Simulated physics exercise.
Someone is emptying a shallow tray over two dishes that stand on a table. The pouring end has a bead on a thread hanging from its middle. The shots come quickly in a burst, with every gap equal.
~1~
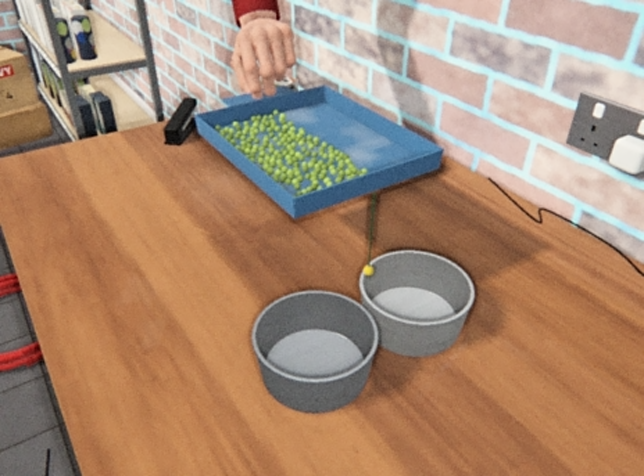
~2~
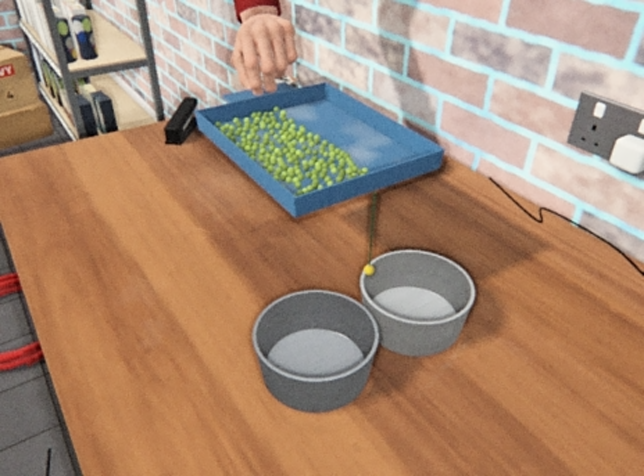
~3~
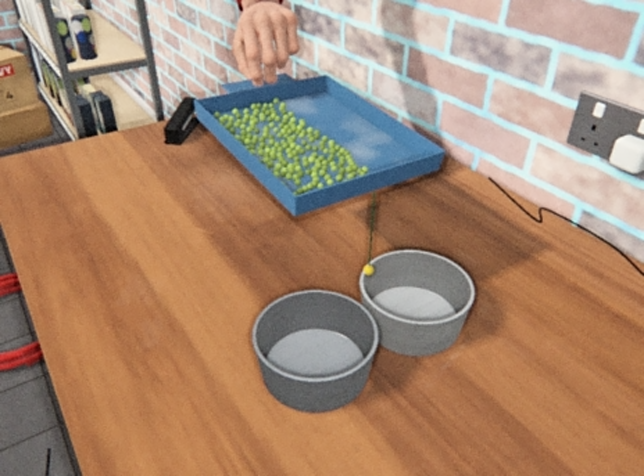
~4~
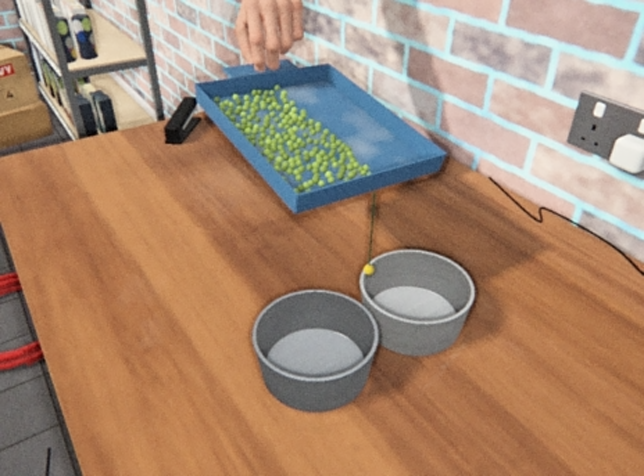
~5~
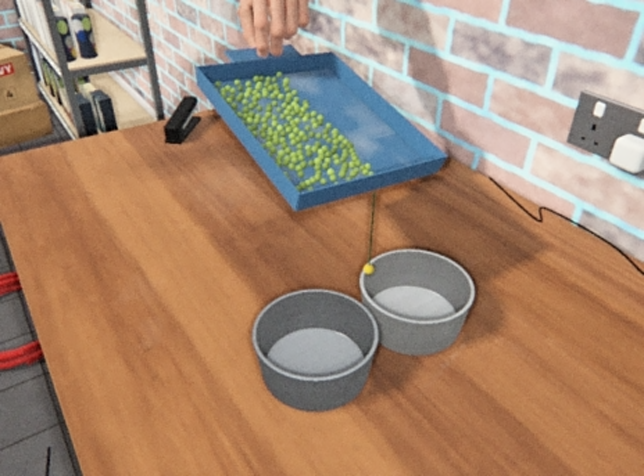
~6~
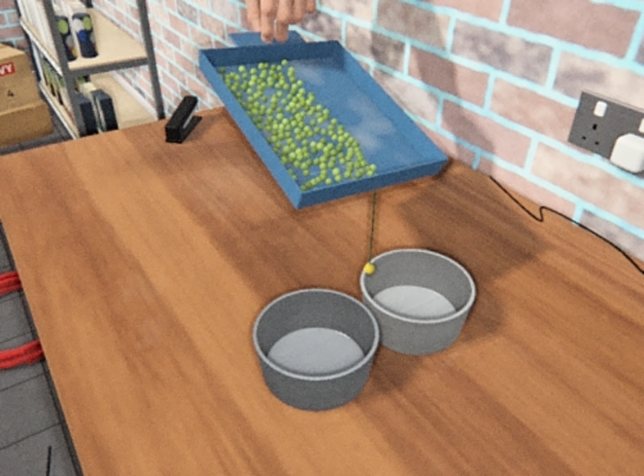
On a wooden table by a brick wall, a hand gradually raised the back of a blue tray of small green balls above two grey dishes, and the balls shifted slightly inside it.
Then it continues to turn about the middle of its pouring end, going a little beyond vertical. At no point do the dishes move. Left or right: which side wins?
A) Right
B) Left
A, right.
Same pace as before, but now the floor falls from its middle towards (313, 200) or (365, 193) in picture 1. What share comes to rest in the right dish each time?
Respectively close to 0 and 30 in a hundred.
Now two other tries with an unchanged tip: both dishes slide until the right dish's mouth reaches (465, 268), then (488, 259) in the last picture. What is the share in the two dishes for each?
It comes to about 90 per cent the first time and about 70 per cent the second.
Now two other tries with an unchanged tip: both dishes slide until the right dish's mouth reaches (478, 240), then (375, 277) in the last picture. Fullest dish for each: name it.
First place: The leftmost dish. Second place: The rightmost dish.
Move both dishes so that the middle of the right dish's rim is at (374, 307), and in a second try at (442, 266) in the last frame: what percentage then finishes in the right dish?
About 20 per cent first, then about 80 per cent.
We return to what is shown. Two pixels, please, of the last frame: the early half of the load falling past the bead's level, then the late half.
At (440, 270) for the first part, then at (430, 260) for the others.
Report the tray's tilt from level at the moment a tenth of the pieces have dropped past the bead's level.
It is at around 105 degrees by then.
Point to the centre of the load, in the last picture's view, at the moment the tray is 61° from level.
Roughly at (387, 167).
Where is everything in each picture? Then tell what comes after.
The first picture shows corners of the pouring end (295, 197) and (441, 149), level; middle of the load (286, 153), dried peas; left dish (350, 387); right dish (452, 332); bead on its thread (369, 271).
The second picture shows corners of the pouring end (295, 196) and (442, 149), level; middle of the load (286, 151).
The third picture shows corners of the pouring end (296, 195) and (442, 150), tipped barely, lowest at the right corner; middle of the load (286, 146).
The fourth picture shows corners of the pouring end (298, 194) and (444, 153), tipped a little, lowest at the right corner; middle of the load (287, 138).
The fifth picture shows corners of the pouring end (300, 192) and (445, 155), tipped a little, lowest at the right corner; middle of the load (289, 130).
The sixth picture shows corners of the pouring end (303, 191) and (446, 157), tipped clearly, lowest at the right corner; middle of the load (294, 124), roughly a third on the move; left dish (351, 386); right dish (453, 330).
Just after the last frame, tray tipped steeply; almost all on the tray; just a few in the air.
A moment on, tray tipped right over; the larger part on the tray; about a tenth in the right dish; just a few outside both; just a few in the air.
Further on, tray tipped past a quarter turn; the larger part in the right dish; about a tenth outside both.
When it is over, tray tipped past a quarter turn; not one in the left dish; the larger part in the right dish; about a tenth outside both.
